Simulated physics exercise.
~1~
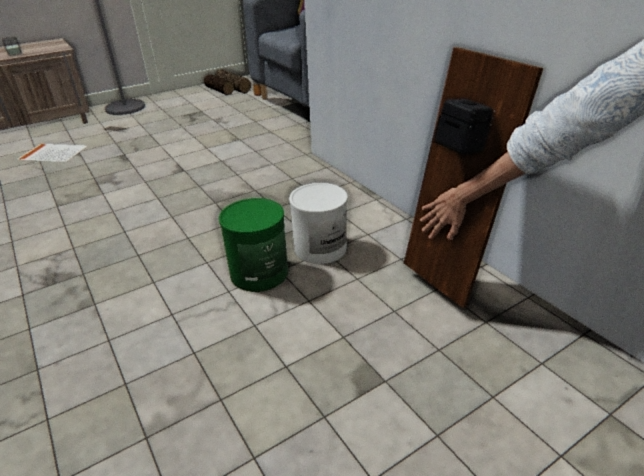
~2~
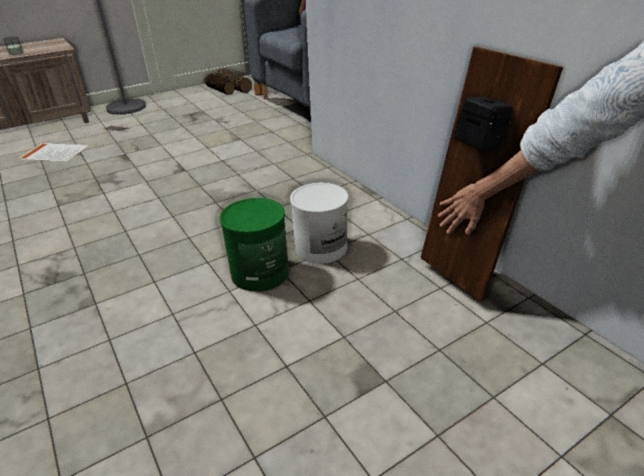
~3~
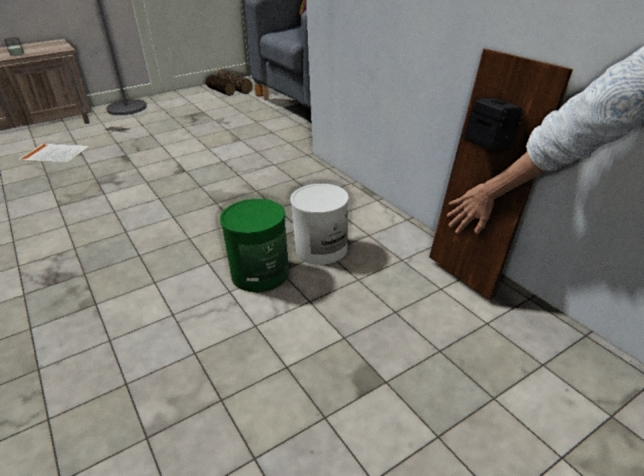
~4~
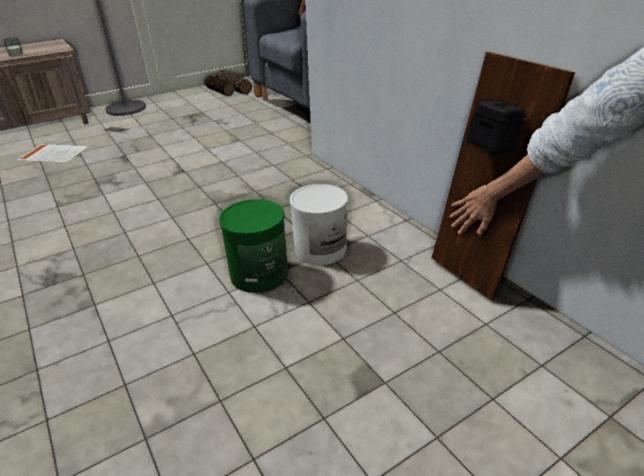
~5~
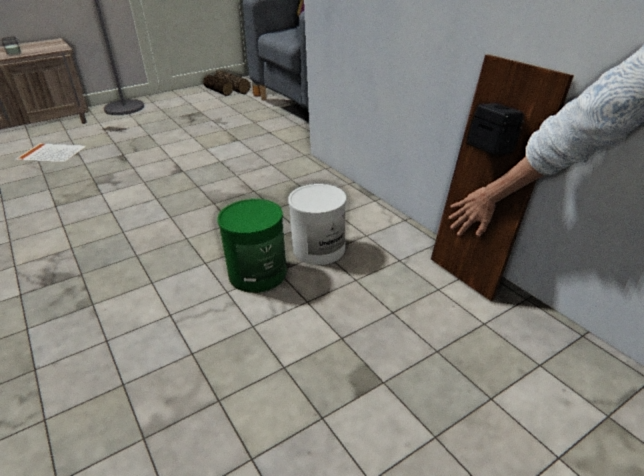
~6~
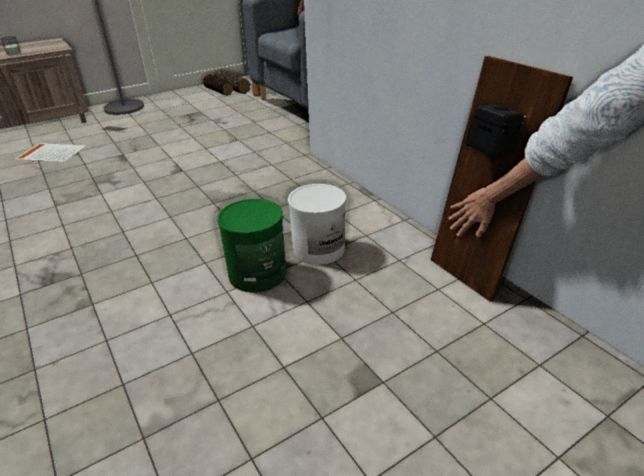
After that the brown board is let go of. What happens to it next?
It stays where it is.
Then, 0.20 s on from there, no change.
Then, 0.70 s on from there, brown board resting near (489, 185).
In the end, all 3 unmoved. At the end, from the last picture's camera, brown board near (489, 185). The board remains leaning.
